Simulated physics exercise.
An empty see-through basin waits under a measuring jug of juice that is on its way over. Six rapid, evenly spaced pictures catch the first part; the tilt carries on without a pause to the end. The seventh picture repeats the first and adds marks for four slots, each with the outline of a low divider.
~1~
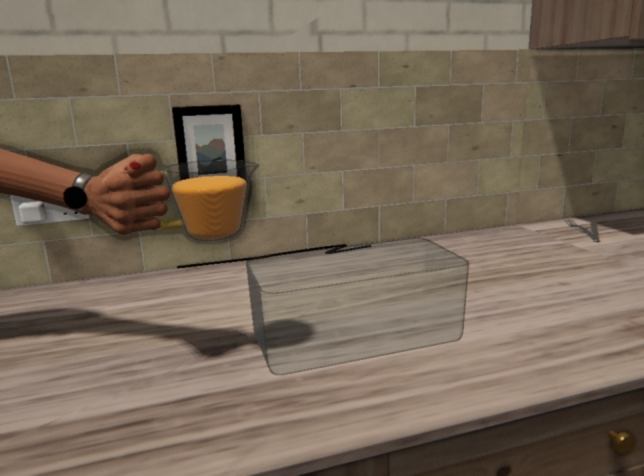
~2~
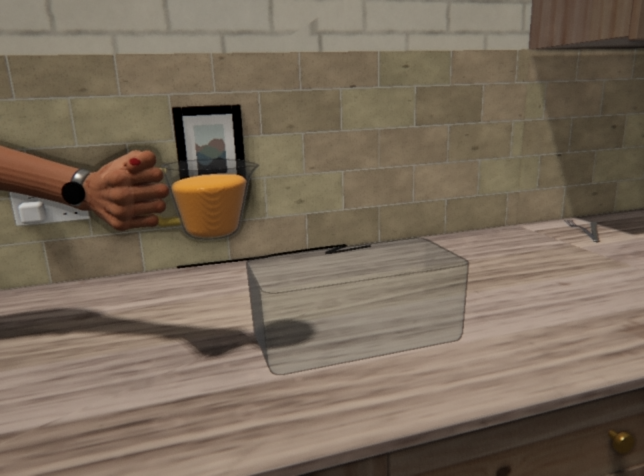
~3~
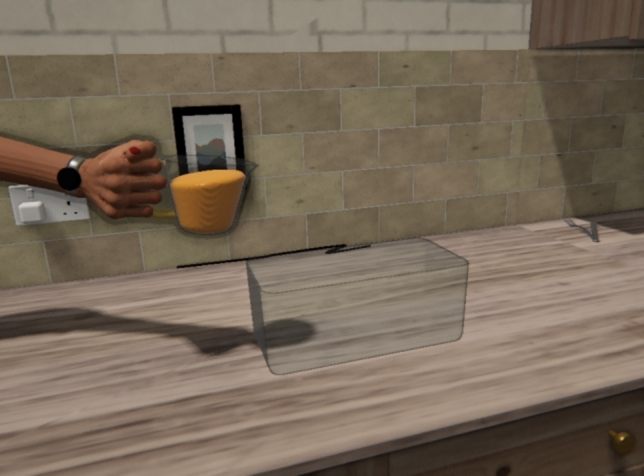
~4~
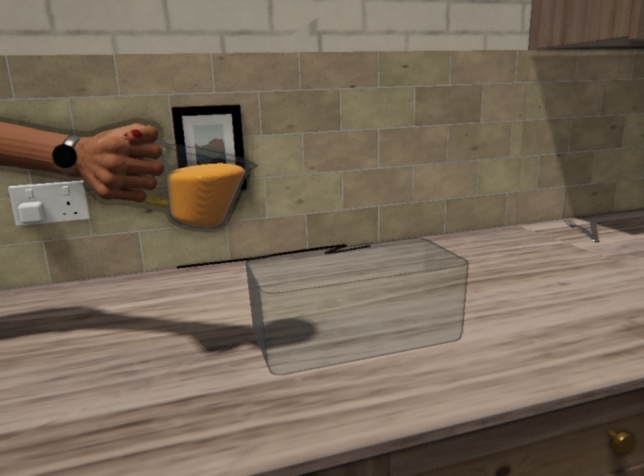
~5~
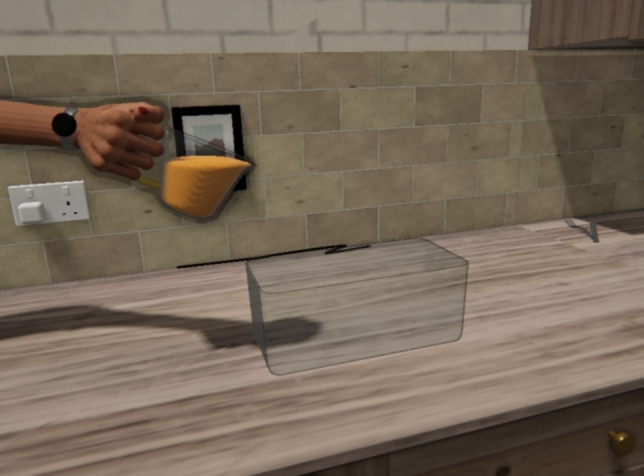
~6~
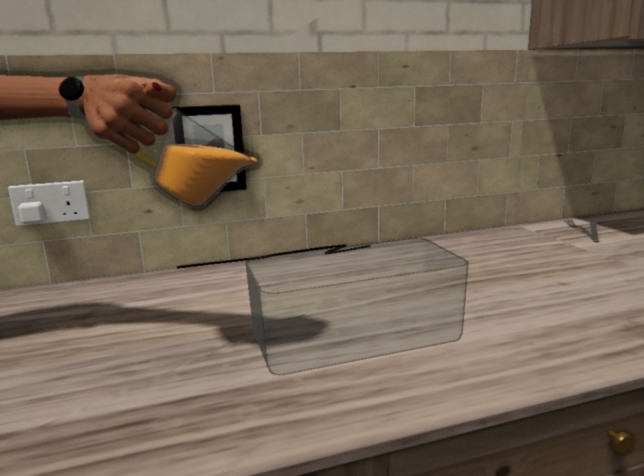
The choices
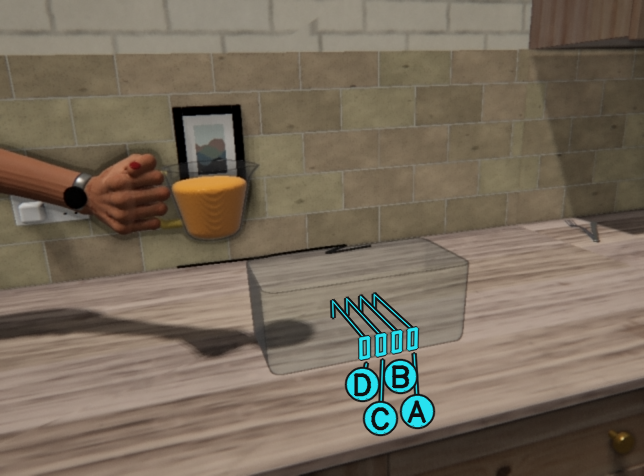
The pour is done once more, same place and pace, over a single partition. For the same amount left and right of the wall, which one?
D works best here.
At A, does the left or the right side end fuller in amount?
The left side.
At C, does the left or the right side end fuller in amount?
The left one.
In cyan, A at (414, 353); B at (398, 357); C at (382, 360); D at (366, 363).
With A, about 74 % ends left of the wall and 17 % right of it; 9 % is lost outside.
With B, about 77 % ends left of the wall and 12 % right of it; 11 % is lost outside.
With C, about 80 % ends left of the wall and 9 % right of it; 11 % is lost outside.
With D, about 47 % ends left of the wall and 49 % right of it; 4 % is lost outside.
